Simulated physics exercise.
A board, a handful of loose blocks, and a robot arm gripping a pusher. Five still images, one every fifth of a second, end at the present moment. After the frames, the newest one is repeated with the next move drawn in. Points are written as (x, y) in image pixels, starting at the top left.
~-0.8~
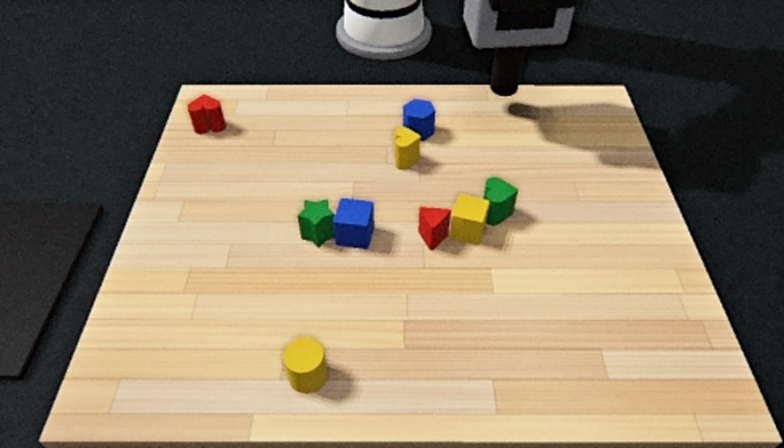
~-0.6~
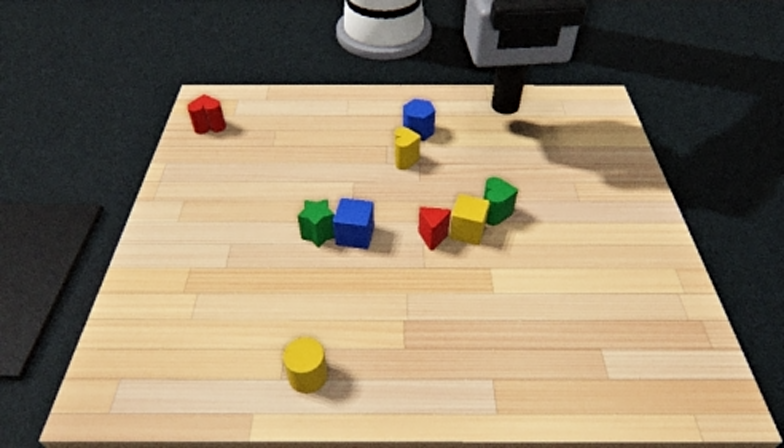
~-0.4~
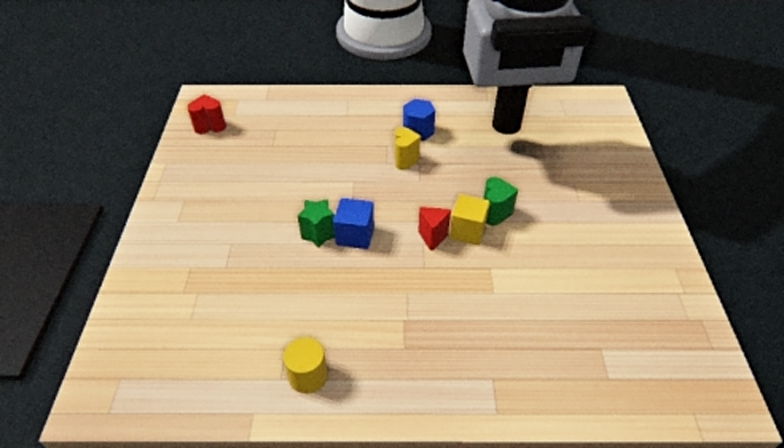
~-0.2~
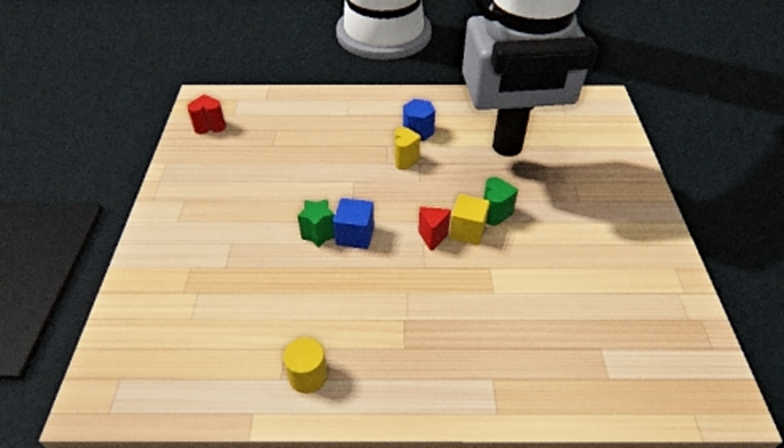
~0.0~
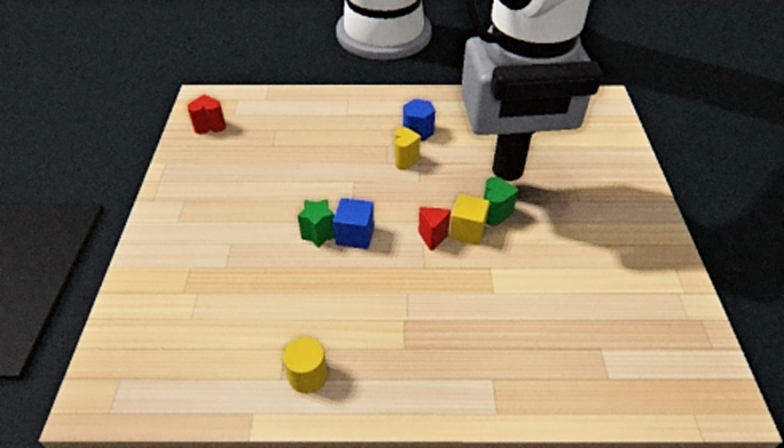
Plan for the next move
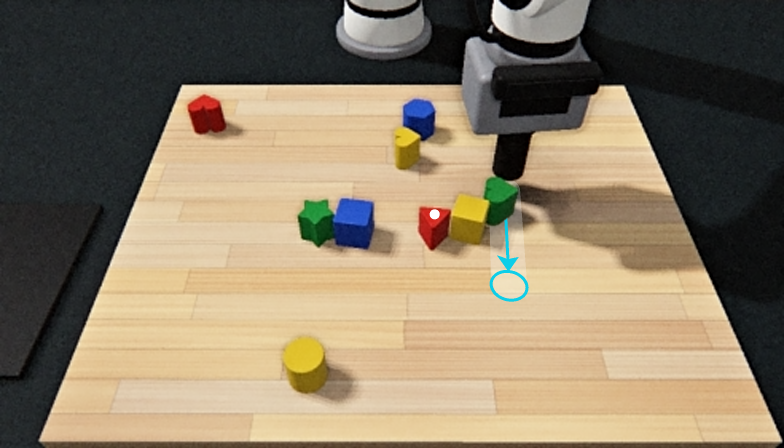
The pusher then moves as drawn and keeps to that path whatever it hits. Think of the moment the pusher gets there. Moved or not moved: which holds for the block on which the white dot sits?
The block stays on its spot.
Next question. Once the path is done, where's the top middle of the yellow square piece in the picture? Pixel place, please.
Around (468, 223).
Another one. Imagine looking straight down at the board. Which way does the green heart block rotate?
The answer is clockwise.
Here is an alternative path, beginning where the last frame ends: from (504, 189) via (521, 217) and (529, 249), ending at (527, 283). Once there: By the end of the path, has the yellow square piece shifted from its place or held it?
It does get moved.
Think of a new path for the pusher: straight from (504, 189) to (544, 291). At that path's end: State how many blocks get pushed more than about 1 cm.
The answer is two blocks.
The drawn path runs from (504, 189) directly to (509, 285); the dot is on the red triangular piece.
What follows on the original path. One third of the way, pusher (510, 201); yellow square piece (471, 217), turned 50° clockwise; green heart block (502, 215), turned 15° anticlockwise.
Two thirds of the way, pusher (511, 233); yellow square piece (468, 223), turned 80° clockwise; green heart block (498, 248).
At the end, pusher (513, 268); red triangular piece not moved; yellow square piece (468, 223), turned 80° clockwise; green heart block (491, 282), turned 30° clockwise.
